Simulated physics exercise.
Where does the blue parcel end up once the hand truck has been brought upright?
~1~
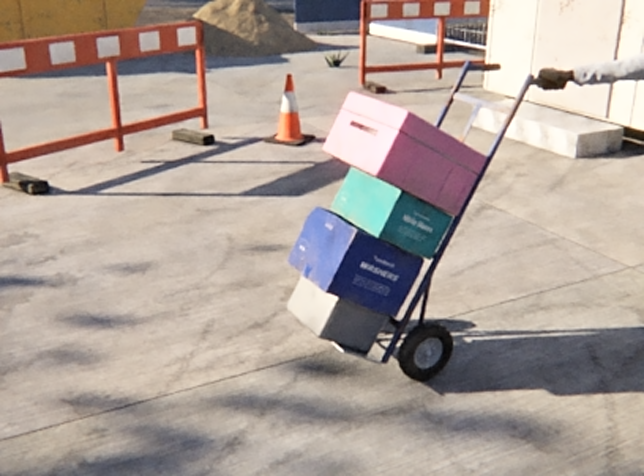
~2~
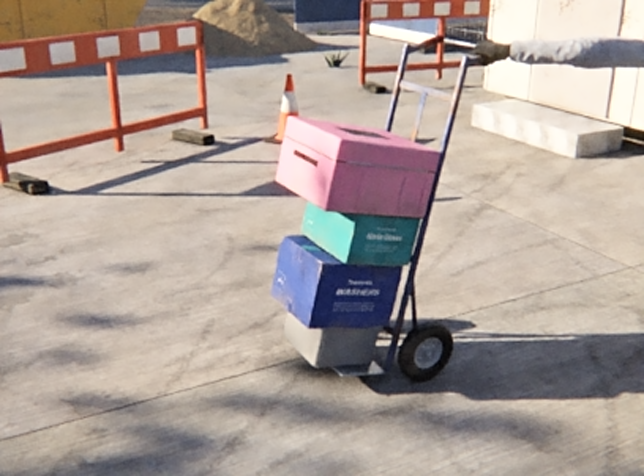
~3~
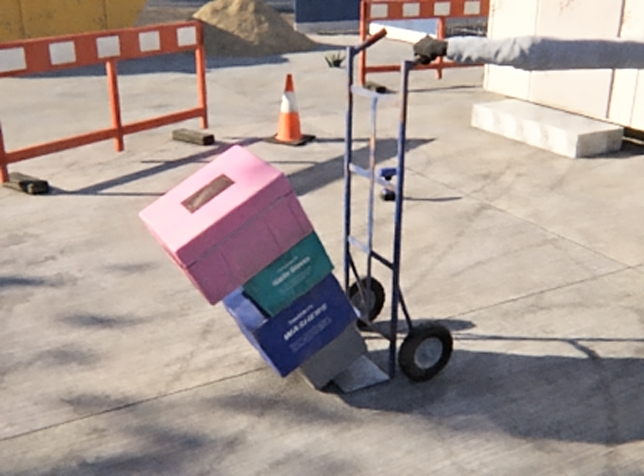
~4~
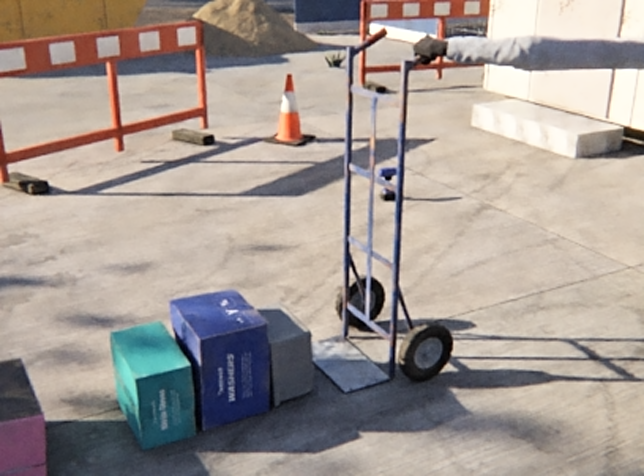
The blue parcel does not keep its place in the stack. It tips off to the left and ends up on the ground between the turquoise parcel and the grey tote.
The video shows a gloved hand swinging a tilted, loaded hand truck upright, and the stacked boxes topple forward to the left. The pink toolbox, turquoise parcel and blue parcel end up on the ground, with the grey tote tipped over at the truck's plate.
